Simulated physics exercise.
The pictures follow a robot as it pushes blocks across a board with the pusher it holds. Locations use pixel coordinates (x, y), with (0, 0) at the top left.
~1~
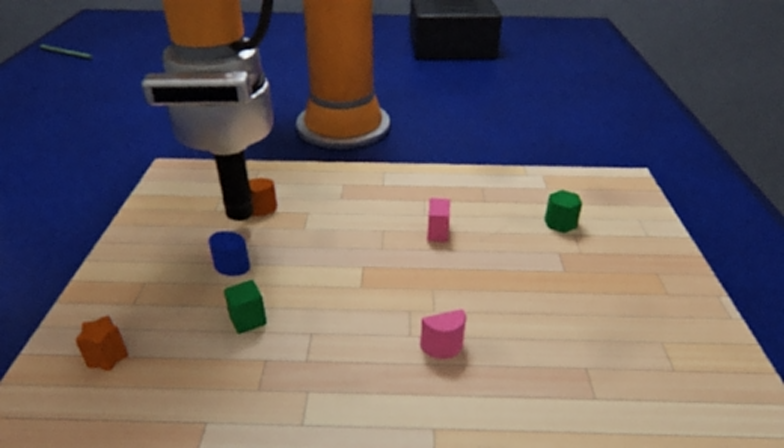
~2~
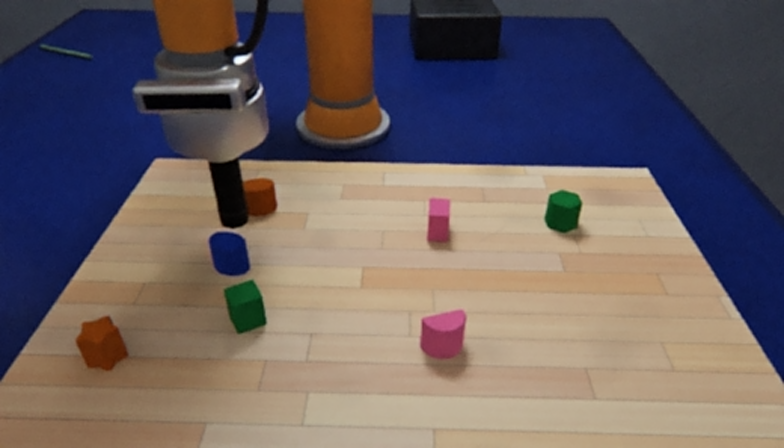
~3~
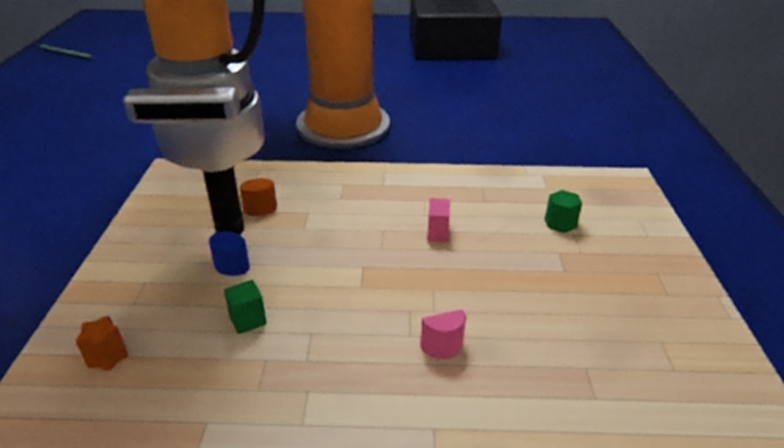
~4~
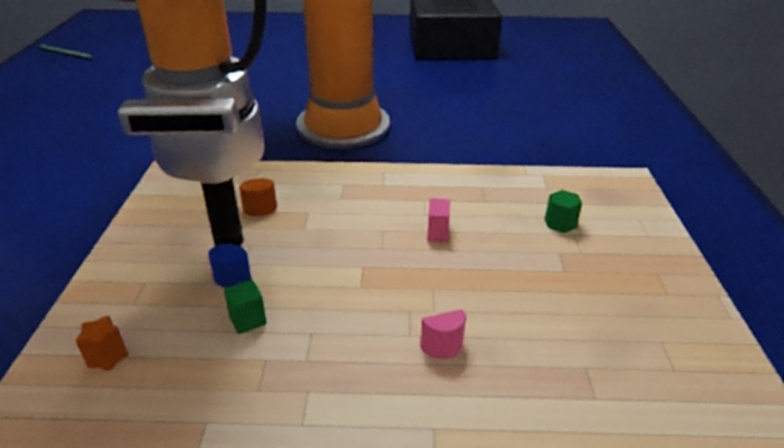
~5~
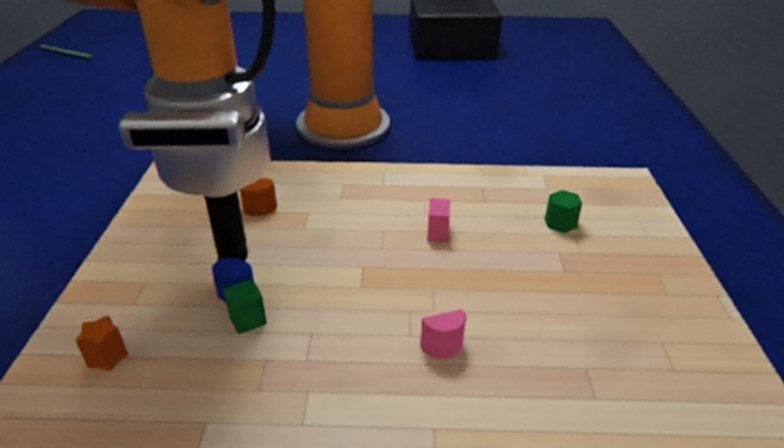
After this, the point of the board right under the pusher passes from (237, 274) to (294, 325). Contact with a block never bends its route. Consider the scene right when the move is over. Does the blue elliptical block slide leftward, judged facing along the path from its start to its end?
The answer is no.
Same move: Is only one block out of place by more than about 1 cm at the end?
No, that is not how it ends up.
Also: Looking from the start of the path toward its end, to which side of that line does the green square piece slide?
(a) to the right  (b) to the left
Answer: A.
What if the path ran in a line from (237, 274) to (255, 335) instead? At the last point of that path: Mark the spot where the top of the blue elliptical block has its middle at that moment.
If I read the scene right, the answer is (253, 332).
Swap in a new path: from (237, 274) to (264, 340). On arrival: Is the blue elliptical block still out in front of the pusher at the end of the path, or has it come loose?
The pusher should keep driving it forward.
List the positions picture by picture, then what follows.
In the first picture, tip of the pusher (240, 214), middles of tops, blue elliptical block (227, 240), green square piece (243, 292).
In the second picture, pusher (235, 222), nothing pushed.
In the third picture, pusher (230, 231), nothing pushed.
In the fourth picture, pusher (229, 243), blue elliptical block (227, 252).
In the fifth picture, pusher (234, 257), blue elliptical block (231, 267), green square piece (243, 292).
What follows on the original path. One third of the way, pusher (252, 274); blue elliptical block (244, 285); green square piece (247, 308), turned 25° clockwise.
Two thirds of the way, pusher (272, 291); blue elliptical block (257, 303), turned 30° clockwise; green square piece (245, 329), turned 45° clockwise.
At the end, pusher (292, 308); blue elliptical block (266, 319), turned 55° clockwise; green square piece (240, 341), turned 75° clockwise.
